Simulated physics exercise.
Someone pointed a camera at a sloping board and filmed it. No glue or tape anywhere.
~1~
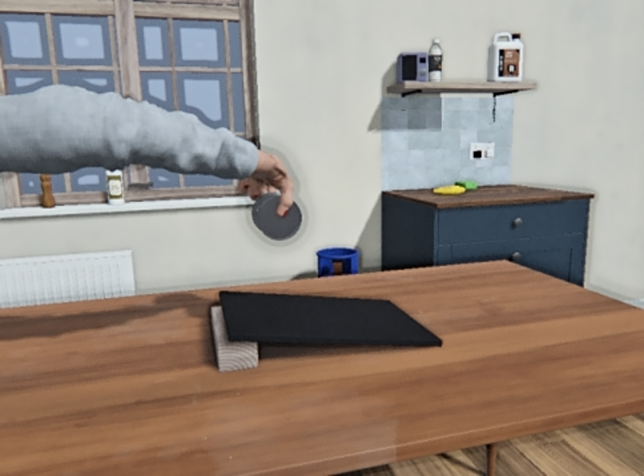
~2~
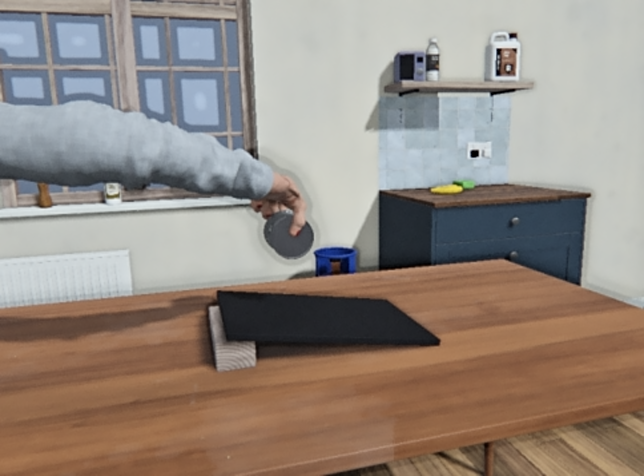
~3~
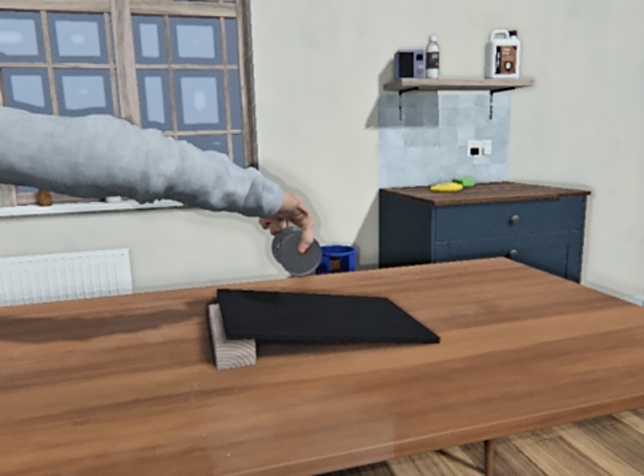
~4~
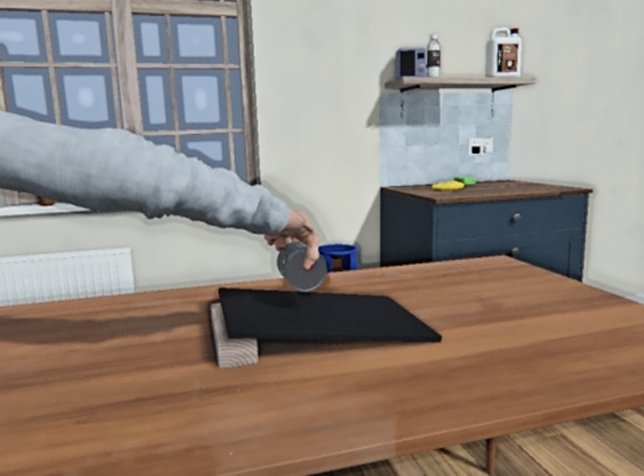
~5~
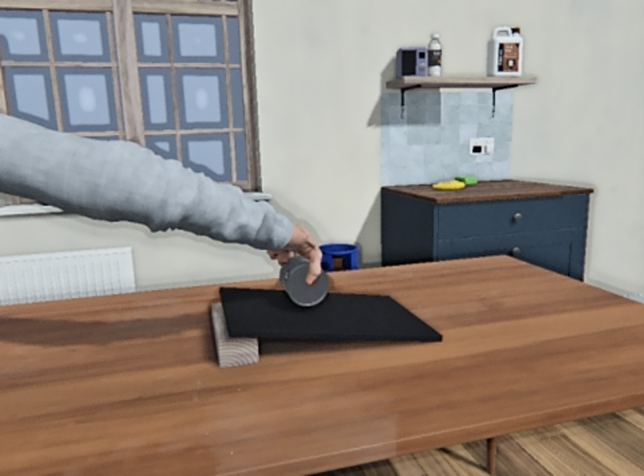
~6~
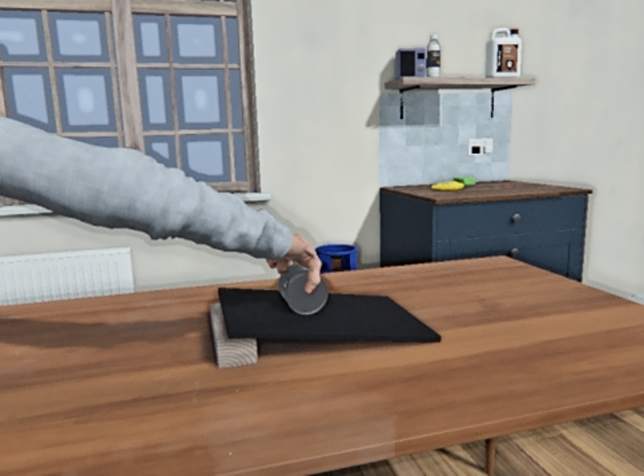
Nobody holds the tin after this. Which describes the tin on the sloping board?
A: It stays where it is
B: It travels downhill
The answer is B.
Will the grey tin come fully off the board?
Result: The grey tin does not stay on top.
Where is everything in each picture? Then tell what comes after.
The first frame shows on its way; grey tin (277, 216).
The second frame shows on its way; grey tin (288, 235).
The third frame shows on its way; grey tin (296, 250).
The fourth frame shows on its way; grey tin (302, 266).
The fifth frame shows on its way; grey tin (303, 280).
The sixth frame shows set down, still held; grey tin (303, 289).
Then, 1.10 s on from there, grey tin now off the board.
Then, 1.80 s on from there, things are still on the move.
In the end, off the board, grey tin. The grey tin slides or rolls down.
